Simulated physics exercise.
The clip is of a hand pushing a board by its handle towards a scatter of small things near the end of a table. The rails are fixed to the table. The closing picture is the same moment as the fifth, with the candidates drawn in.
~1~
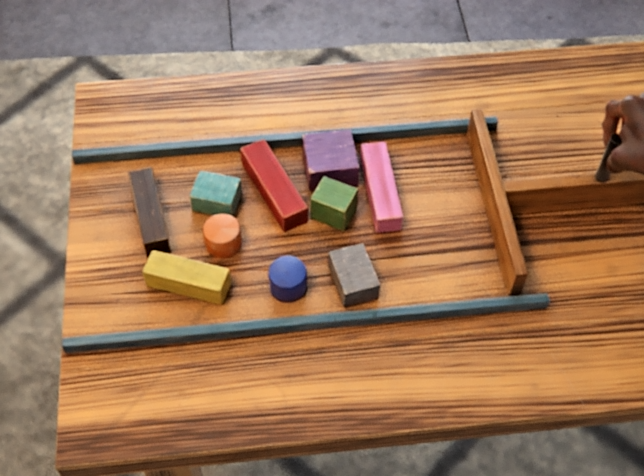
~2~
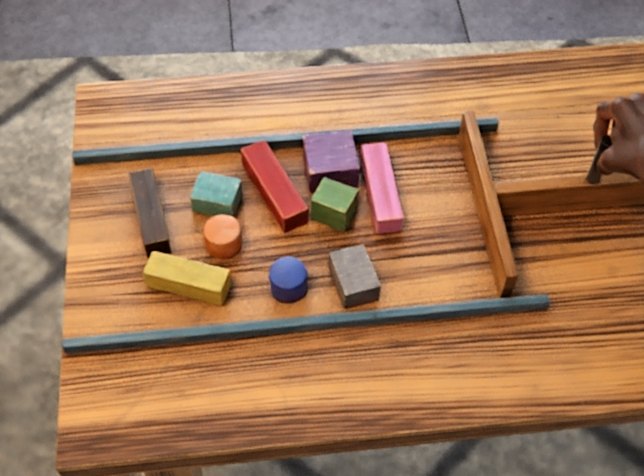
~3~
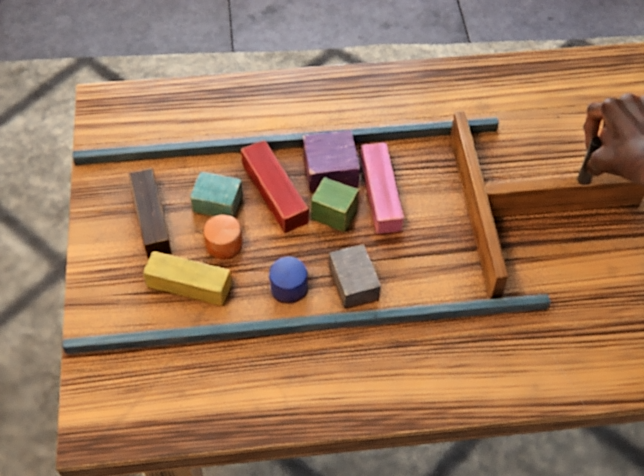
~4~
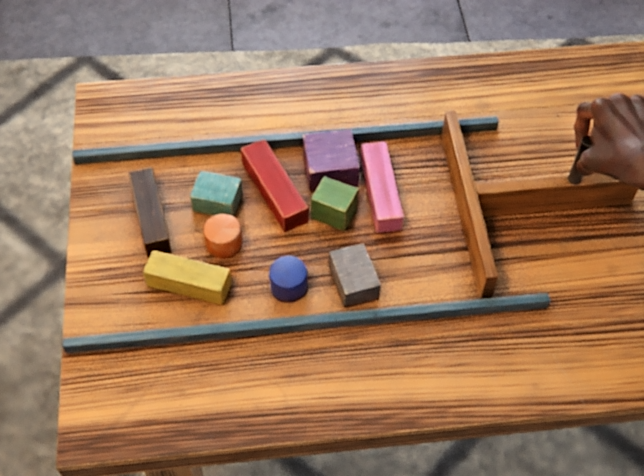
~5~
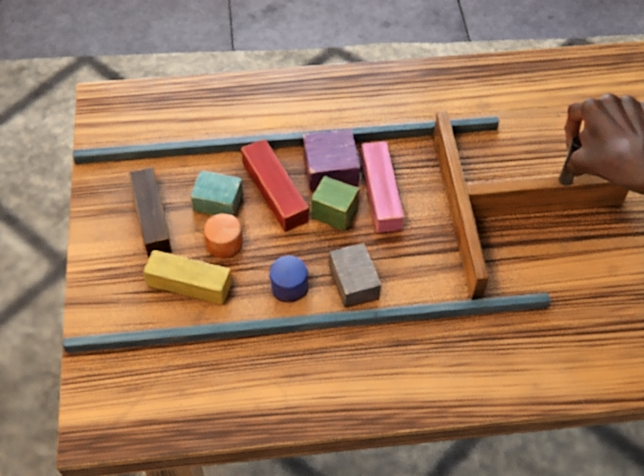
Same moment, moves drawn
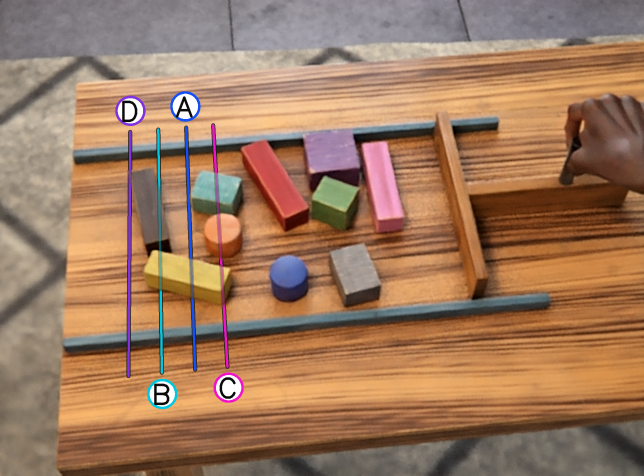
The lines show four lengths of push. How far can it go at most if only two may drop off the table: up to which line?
The farthest such stop is A.
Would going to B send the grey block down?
By then, no.
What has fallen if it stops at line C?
The black bar.
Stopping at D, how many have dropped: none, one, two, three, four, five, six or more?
In all, four.
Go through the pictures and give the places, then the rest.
The first picture shows black bar (150, 212); red stick (274, 184); yellow bar (187, 277).
The second picture shows board (489, 188); grey block (354, 277).
The third picture shows board (479, 189); orange tin (223, 237).
The fourth picture shows board (470, 189); turquoise block (217, 195).
The fifth picture shows board (461, 189); blue tin (289, 279); black bar (150, 212); red stick (274, 184).
On the copy, A at (190, 238); B at (160, 241); C at (220, 235); D at (129, 243).
On A. First, board (365, 197); purple block (298, 163); grey block (349, 275).
Then, board (266, 206); black bar (100, 225); turquoise block (134, 213).
Finally, board (191, 212); black bar over the edge; turquoise block over the edge; two fallen.
By contrast, B drops four; C is within the limit but short; D drops four.
